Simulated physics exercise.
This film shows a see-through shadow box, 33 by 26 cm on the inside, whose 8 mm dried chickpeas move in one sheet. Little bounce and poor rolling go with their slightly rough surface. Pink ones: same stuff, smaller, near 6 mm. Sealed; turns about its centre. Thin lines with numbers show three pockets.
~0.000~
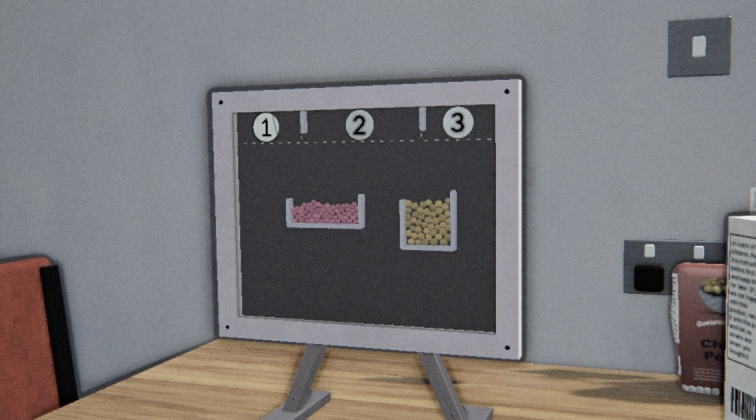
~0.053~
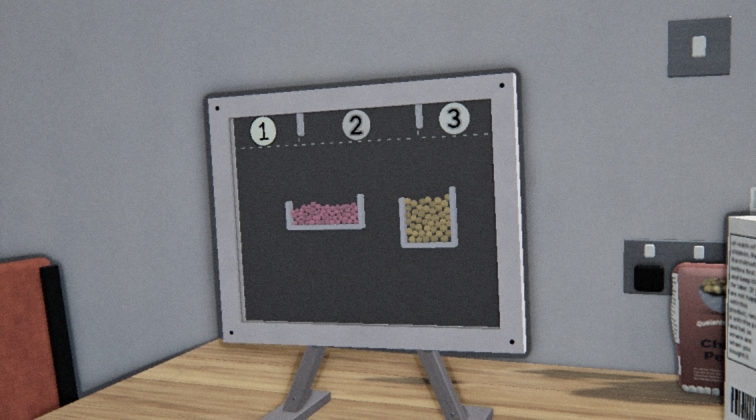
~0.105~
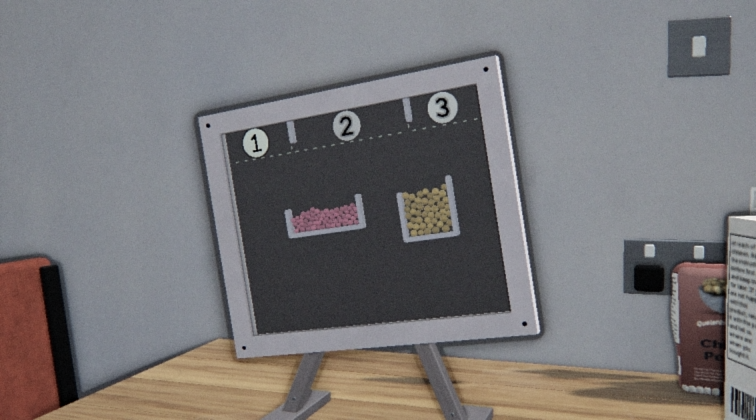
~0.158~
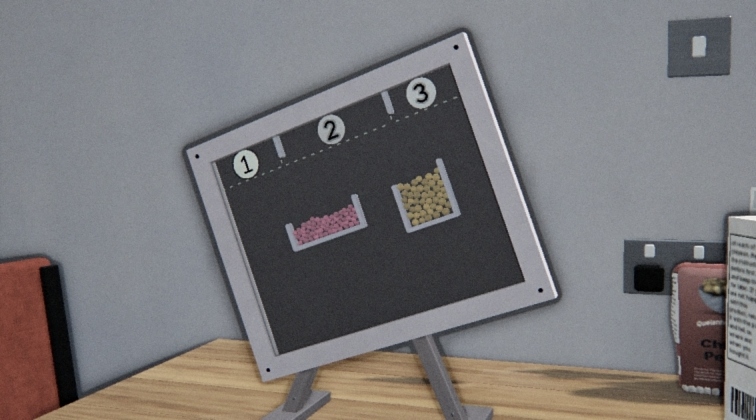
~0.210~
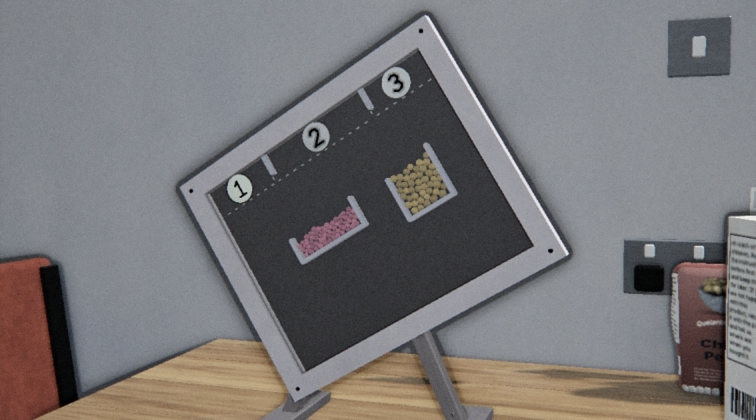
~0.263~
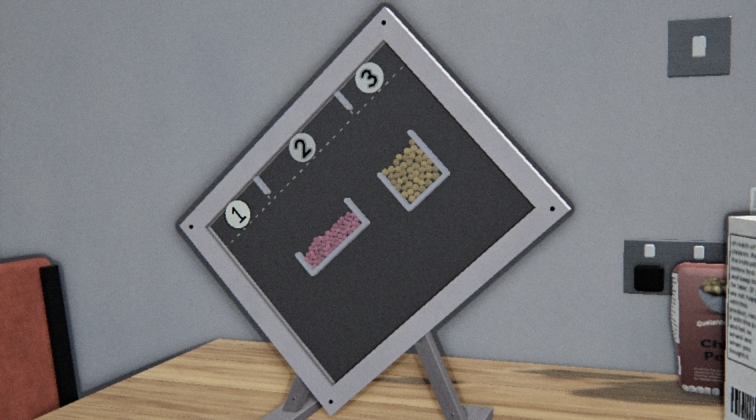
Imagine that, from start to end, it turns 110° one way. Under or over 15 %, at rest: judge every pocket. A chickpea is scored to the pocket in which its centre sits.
No. 1: Over; 2: Under; 3: Under.
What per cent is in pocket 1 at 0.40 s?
Close to 0 per cent of the load.
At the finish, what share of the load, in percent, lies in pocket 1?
Roughly 40%.
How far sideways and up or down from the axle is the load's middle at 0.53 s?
Offset: Approx. 1 cm left, 1 cm below.
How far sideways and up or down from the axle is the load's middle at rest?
About 3 cm left and 16 cm below.
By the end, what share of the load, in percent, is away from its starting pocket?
Moved share: About 50 per cent.
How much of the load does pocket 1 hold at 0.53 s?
Roughly 0 percent.
By 0.40 s, it stands 72° anticlockwise; the chickpeas' middle is in line with and 1 cm above the centre; nothing in the marked areas.
By 0.53 s, it stands 100° anticlockwise; the chickpeas' middle is 1 cm left of and 1 cm below the centre; nothing in the marked areas.
By 0.64 s, it stands 110° anticlockwise; the chickpeas' middle is 2 cm left of and 5 cm below the centre; no. 1, 10 %, no. 2, 5 %.
At rest by 1.9 s, it stands 110° anticlockwise; no. 1, 40 %, no. 2, 10 %, no. 3, 0 %, elsewhere 50 %.
